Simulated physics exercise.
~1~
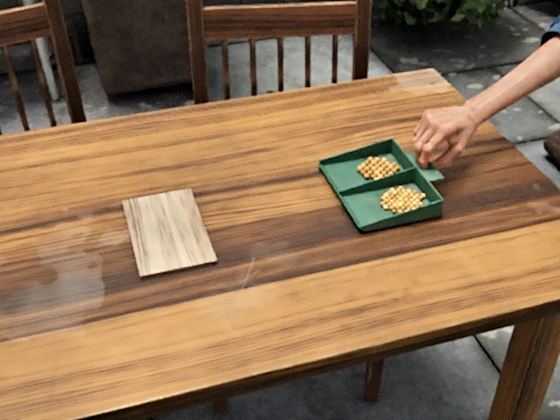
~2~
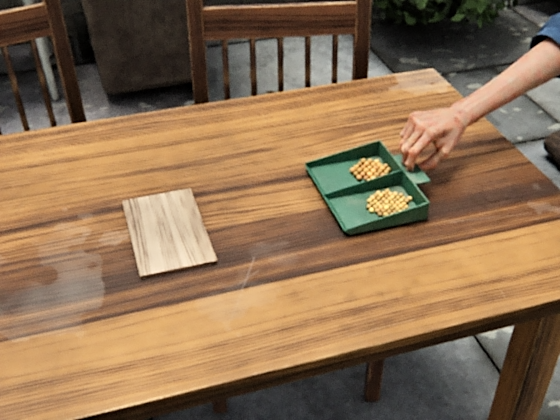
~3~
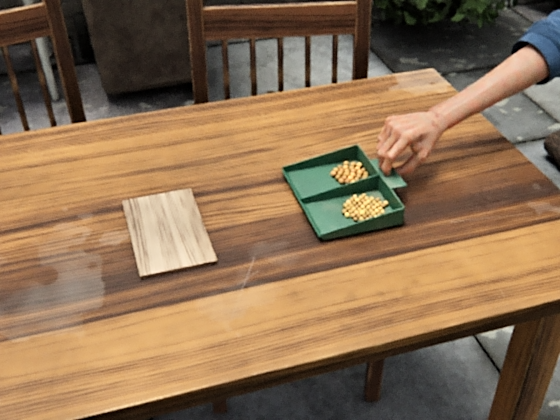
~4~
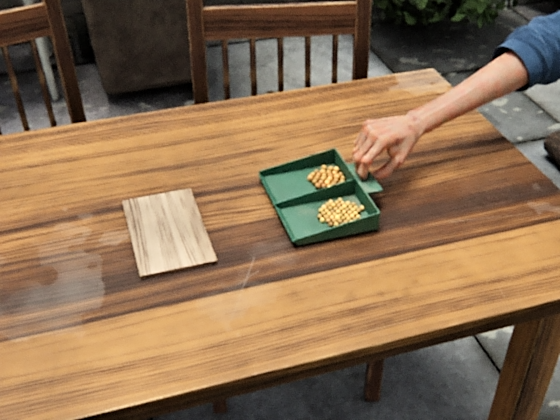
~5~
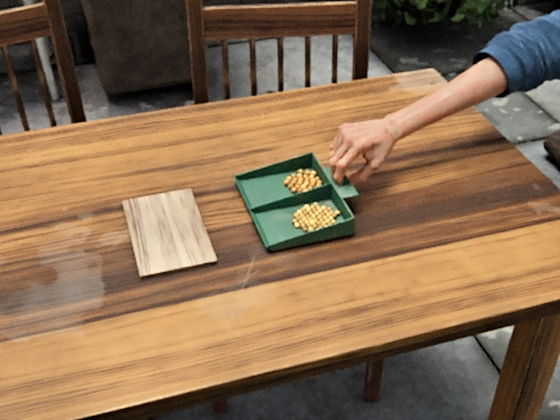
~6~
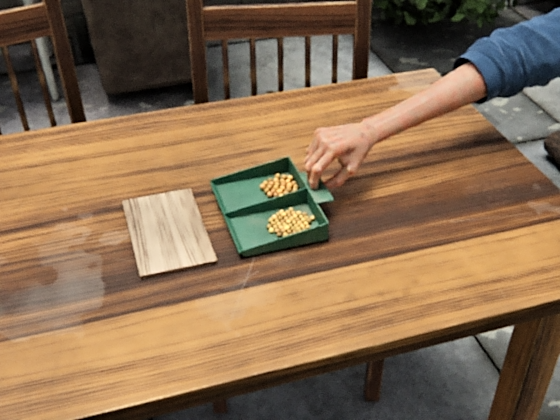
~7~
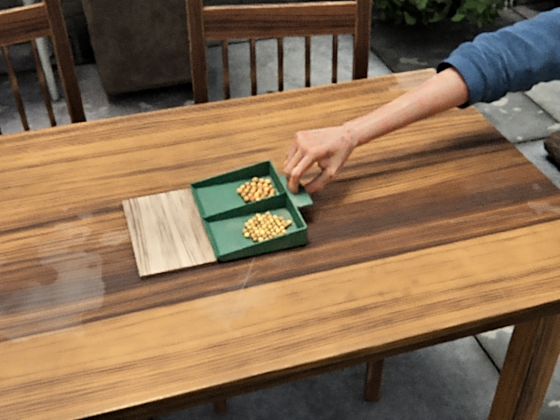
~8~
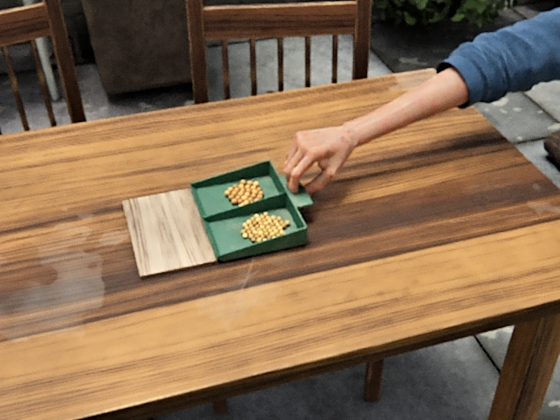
At the start, a hand at the right grips the tab of a green two-part tray holding two piles of small yellow pieces on a wooden table. A pale, flat wooden board lies farther left. The hand pushes the tray steadily leftward, and more of the blue-sleeved arm comes into view as the gap narrows. The tray then meets the edge of the board and stops, while the board stays in place. The farther pile shifts slightly left inside its compartment. By the end, the tray rests against the board with both piles still inside and the hand still at the tab.
